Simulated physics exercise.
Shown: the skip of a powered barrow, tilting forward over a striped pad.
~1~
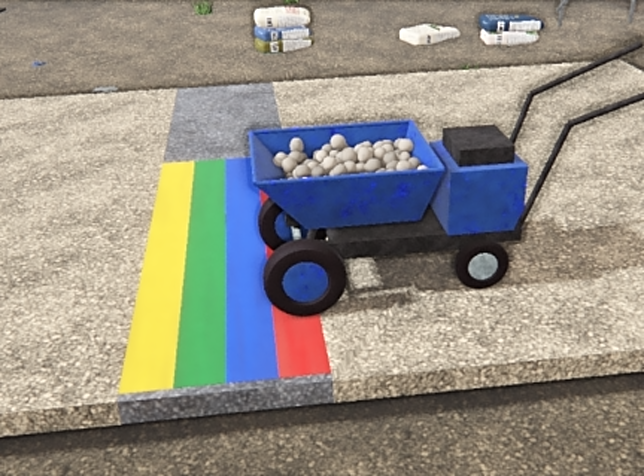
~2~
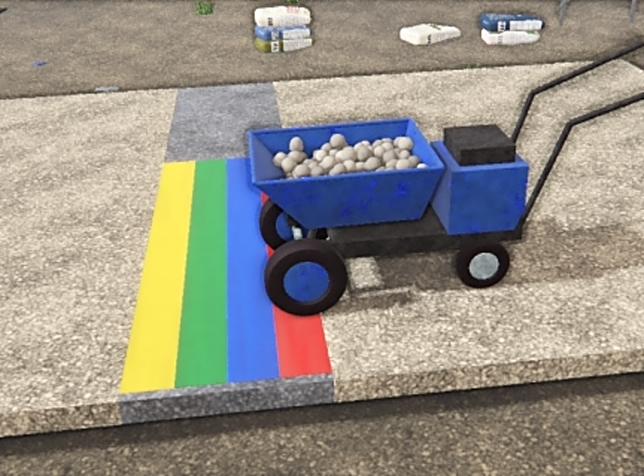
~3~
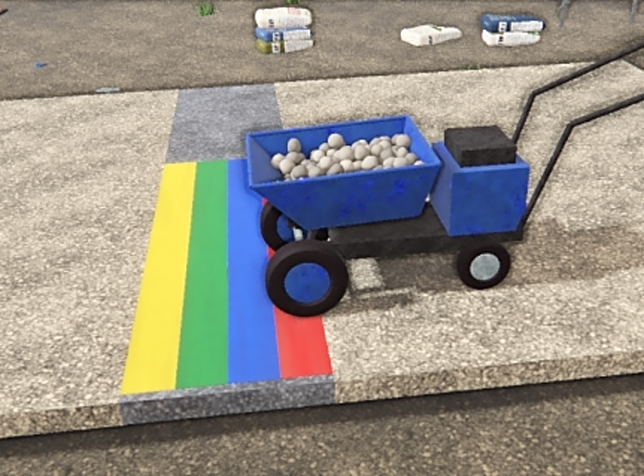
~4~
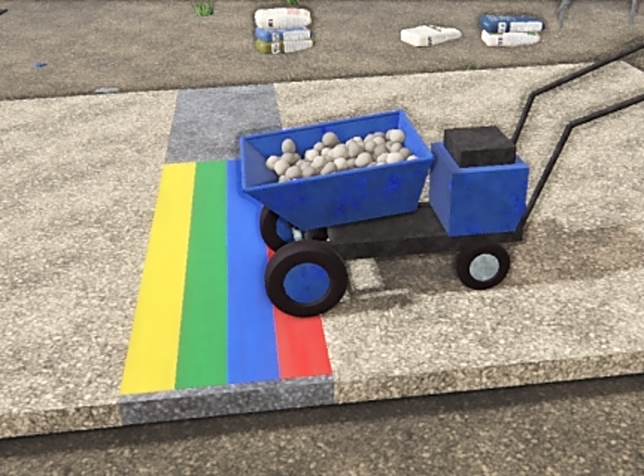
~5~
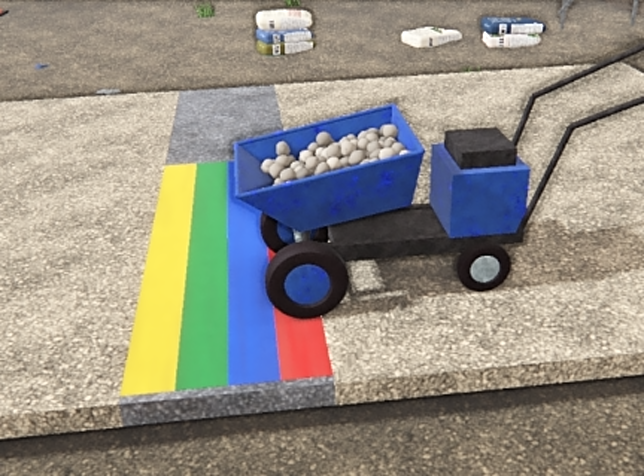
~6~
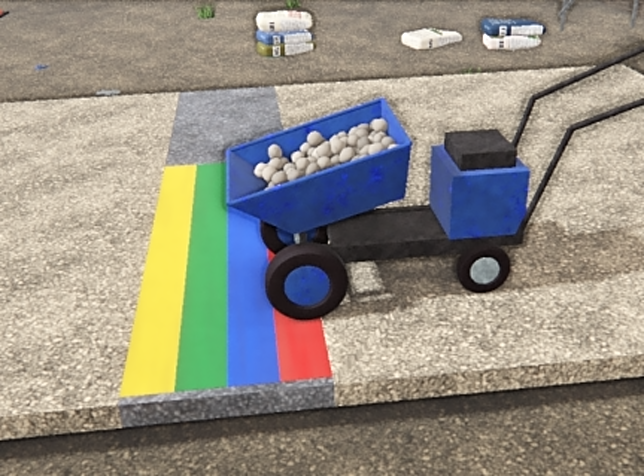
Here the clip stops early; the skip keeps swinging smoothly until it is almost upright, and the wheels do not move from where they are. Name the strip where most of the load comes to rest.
Yellow.
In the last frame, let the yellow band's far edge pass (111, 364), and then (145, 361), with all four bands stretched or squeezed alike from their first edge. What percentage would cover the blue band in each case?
The first comes to 0 per cent and the second to 0 per cent.
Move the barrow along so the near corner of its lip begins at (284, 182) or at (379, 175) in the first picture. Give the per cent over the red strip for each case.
The first spot gives roughly 0 %; the second gives roughly 20 %.
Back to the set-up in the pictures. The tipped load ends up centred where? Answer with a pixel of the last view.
Centre at rest, last view: Approx. (141, 292).
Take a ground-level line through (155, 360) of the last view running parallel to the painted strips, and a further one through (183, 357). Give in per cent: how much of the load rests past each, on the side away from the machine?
I'd put it near 60 in a hundred, then near 80 in a hundred.
Just after the last frame, skip tipped steeply; every one in the skip.
A moment on, skip tipped right over; roughly two thirds in the skip; just a few over the green strip; roughly a quarter over the yellow strip; just a few off the paint.
Further on, skip tipped right over; about a tenth in the skip; about a tenth over the green strip; roughly a third over the yellow strip; roughly a third off the paint.
When it is over, skip tipped right over; about a tenth in the skip; not one over the red strip; not one over the blue strip; about a tenth over the green strip; roughly a third over the yellow strip; roughly a third off the paint.
